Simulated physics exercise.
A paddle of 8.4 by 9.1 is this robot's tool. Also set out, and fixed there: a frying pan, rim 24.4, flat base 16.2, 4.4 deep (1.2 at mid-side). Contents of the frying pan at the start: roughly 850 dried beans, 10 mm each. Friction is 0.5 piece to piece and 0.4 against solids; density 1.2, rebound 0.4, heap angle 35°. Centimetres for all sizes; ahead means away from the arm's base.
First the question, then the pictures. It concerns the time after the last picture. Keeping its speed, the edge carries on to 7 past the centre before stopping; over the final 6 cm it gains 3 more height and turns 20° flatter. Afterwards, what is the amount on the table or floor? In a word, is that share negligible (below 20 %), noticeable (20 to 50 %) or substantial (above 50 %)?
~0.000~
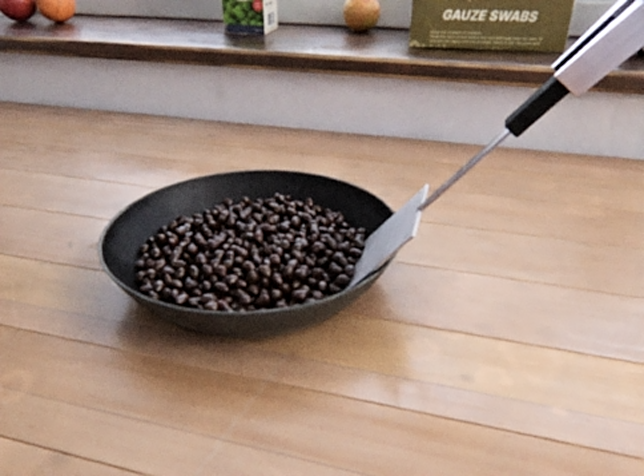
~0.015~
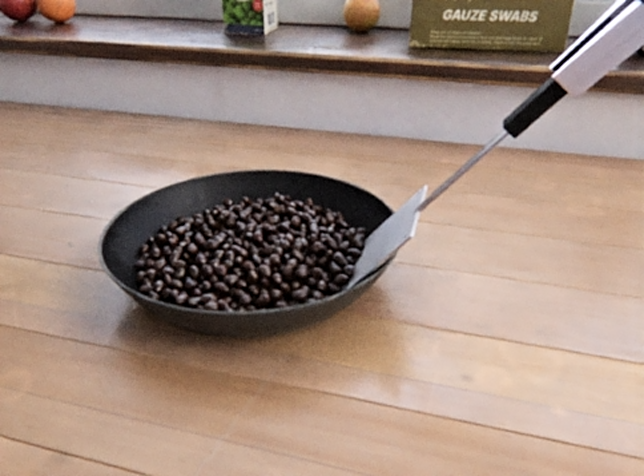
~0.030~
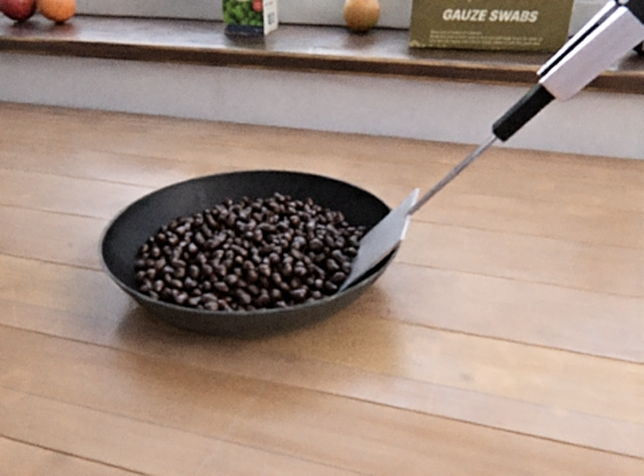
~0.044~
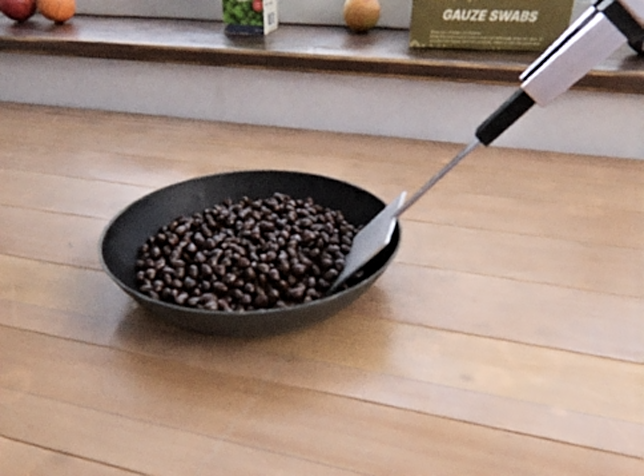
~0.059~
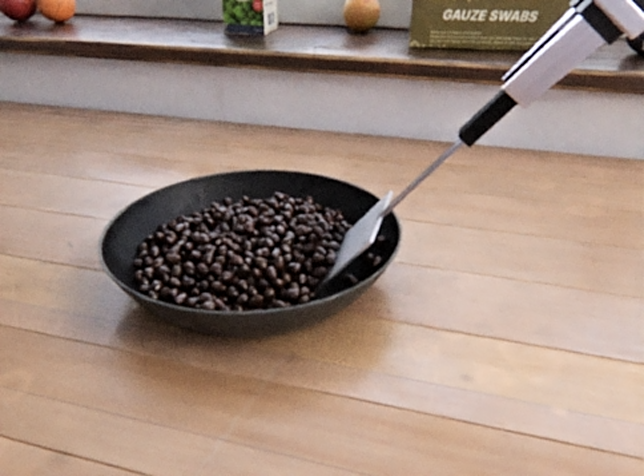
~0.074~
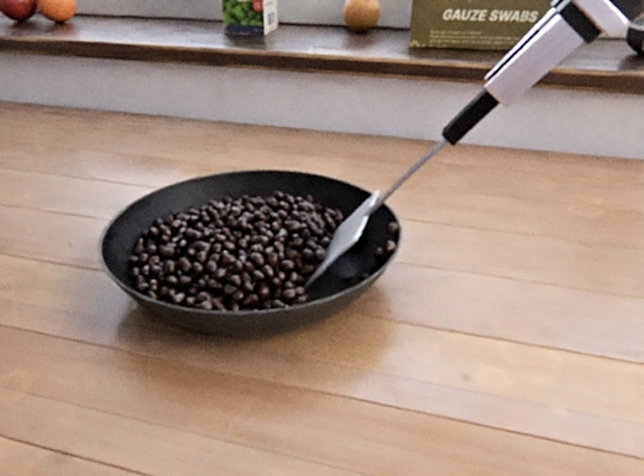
In a word, negligible.
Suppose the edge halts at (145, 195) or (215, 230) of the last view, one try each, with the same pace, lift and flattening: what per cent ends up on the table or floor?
Around 40 per cent for the first try and 5 per cent for the second.
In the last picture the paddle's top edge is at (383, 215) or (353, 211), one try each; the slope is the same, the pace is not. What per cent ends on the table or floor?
Respectively, around 10 and 25 per cent.
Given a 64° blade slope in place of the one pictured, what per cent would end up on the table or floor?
It would then be close to 15 %.
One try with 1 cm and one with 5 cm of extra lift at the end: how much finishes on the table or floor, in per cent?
Roughly 5 per cent, then 20 per cent.
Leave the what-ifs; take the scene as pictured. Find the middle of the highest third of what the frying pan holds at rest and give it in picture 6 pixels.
I'd say around pixel (169, 213).
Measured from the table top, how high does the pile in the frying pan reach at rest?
It reaches about 6.5 cm.
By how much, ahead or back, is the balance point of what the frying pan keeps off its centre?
Ahead, by about 4.5 cm.
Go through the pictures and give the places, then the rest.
The first frame shows paddle top edge at (422, 208), sloping 51°; upper third of the load around (262, 244), from x 140 to 360, top at y 200; 851 in the frying pan.
The second frame shows paddle top edge at (420, 209), sloping 51°; upper third of the load around (262, 244), from x 140 to 360, top at y 200.
The third frame shows paddle top edge at (411, 212), sloping 51°; upper third of the load around (264, 244), from x 140 to 360, top at y 200.
The fourth frame shows paddle top edge at (397, 215), sloping 51°; upper third of the load around (266, 243), from x 140 to 360, top at y 200.
The fifth frame shows paddle top edge at (383, 214), sloping 51°; upper third of the load around (262, 240), from x 140 to 380, top at y 200.
The sixth frame shows paddle top edge at (368, 213), sloping 51°; upper third of the load around (254, 238), from x 135 to 390, top at y 195; 851 in the frying pan.
By 0.13 s, sloping 51°, highest piece 9 above the table; 849 in the frying pan, 2 on the blade or in flight.
By 0.18 s, sloping 43°, highest piece 10 above the table; 849 in the frying pan, 2 on the blade or in flight.
By 0.41 s, sloping 31°, highest piece 7 above the table; 746 in the frying pan, 89 on the table or floor, 16 on the blade or in flight.
By 1.46 s, sloping 31°, highest piece 6 above the table; 741 in the frying pan, 110 on the table or floor.
Final count, 741 in the frying pan, 110 on the table or floor. That is 13 % on the table or floor.
